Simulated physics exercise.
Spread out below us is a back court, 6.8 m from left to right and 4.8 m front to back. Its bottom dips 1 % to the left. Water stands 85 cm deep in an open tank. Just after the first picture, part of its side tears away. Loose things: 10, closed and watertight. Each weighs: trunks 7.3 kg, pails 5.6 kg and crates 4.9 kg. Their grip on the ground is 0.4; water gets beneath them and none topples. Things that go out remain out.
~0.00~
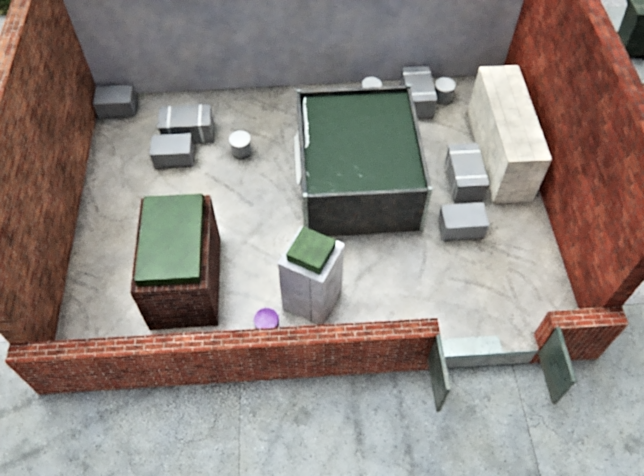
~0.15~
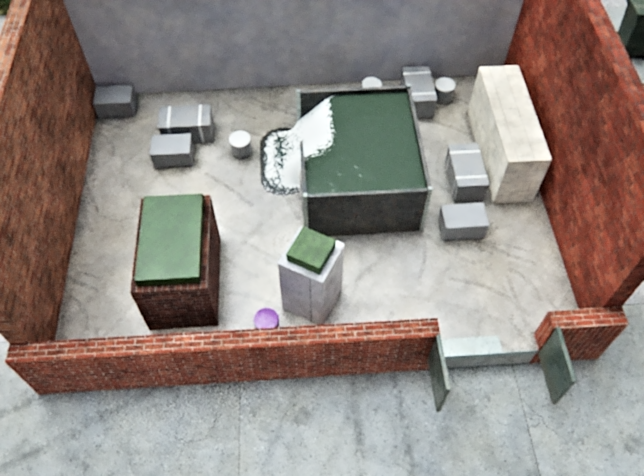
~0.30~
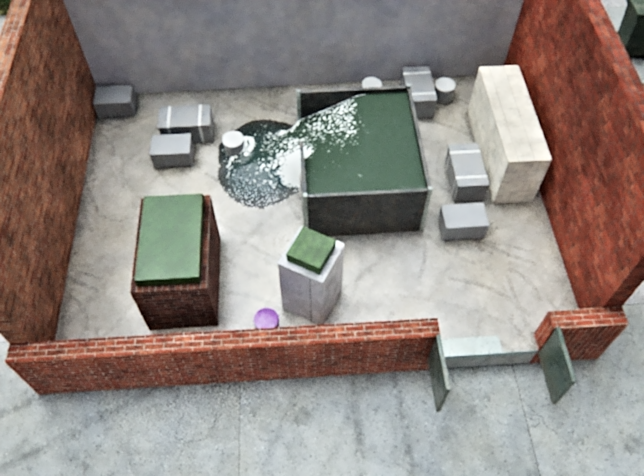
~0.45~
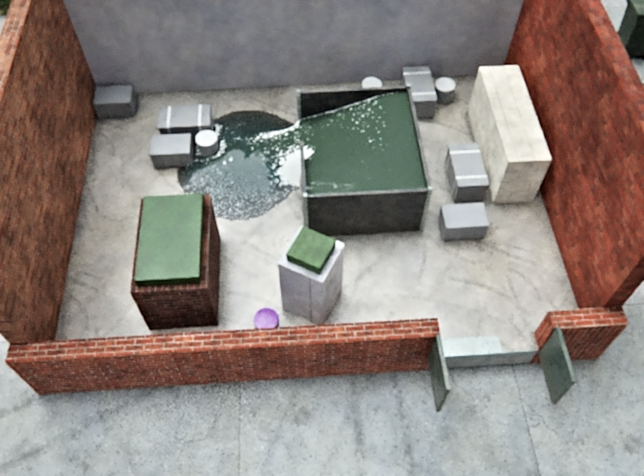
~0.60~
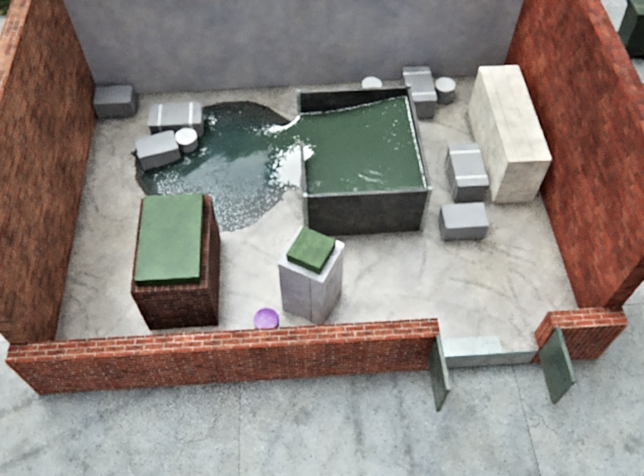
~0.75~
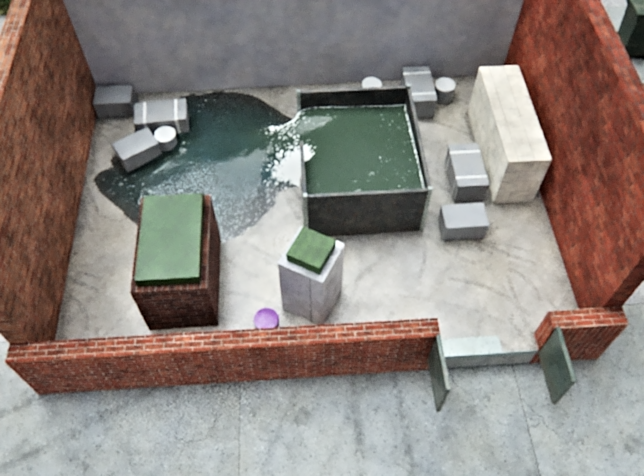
Dark water pours from the tank's left side, spreads left and shoves a white pail and two grey crates.
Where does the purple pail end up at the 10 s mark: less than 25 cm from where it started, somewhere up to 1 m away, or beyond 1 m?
Somewhere up to 1 m away.
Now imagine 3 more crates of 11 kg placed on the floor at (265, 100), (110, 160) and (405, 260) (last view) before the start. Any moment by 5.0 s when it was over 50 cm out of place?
In that order: More, more, less.
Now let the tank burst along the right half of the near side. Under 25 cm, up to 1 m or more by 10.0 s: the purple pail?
Note: Purple pail displaced a long way.
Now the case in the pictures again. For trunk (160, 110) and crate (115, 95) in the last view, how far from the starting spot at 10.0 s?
Taken in order, the shifts are 150 cm and 250 cm.
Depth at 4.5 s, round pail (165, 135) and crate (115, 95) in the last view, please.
Some 17 cm at the first, some 17 cm at the second.
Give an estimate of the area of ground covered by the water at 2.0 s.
Close to 14 m2, I'd say.
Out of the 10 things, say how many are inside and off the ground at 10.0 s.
By my count, 8.
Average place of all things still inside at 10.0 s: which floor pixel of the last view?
I'd put it close to (341, 200) in the last view.
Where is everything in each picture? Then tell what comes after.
The first picture shows the purple pail at (266, 319) rests on the ground; 3.1 m2 under water; 0 of 10 have shifted.
The second picture shows the purple pail at (266, 319) rests on the ground; 3.8 m2 under water; 0 of 10 have shifted.
The third picture shows the purple pail at (266, 319), on the bottom; 4.7 m2 under water; 1 of 10 have shifted.
The fourth picture shows the purple pail at (266, 319), on the bottom; 5.9 m2 under water; 1 of 10 have shifted.
The fifth picture shows the purple pail at (266, 319) rests on the ground; 7.4 m2 under water; 3 of 10 have shifted.
The sixth picture shows the purple pail at (266, 319) rests on the ground; water covers 9.3 m2; 3 of 10 have shifted.
After 2.0 s the purple pail is near (266, 319), 0.0 m from its start, aground; 0 of 10 are out; 4 afloat.
After 4.5 s the purple pail is near (316, 323), 0.6 m from its start, afloat; 0 of 10 are out; 5 afloat.
After 7.0 s the purple pail is near (316, 325), 0.6 m from its start, aground; 0 of 10 are out; 5 afloat.
After 10.0 s the purple pail is near (316, 325), 0.6 m from its start, aground; 0 of 10 are out; 8 afloat.
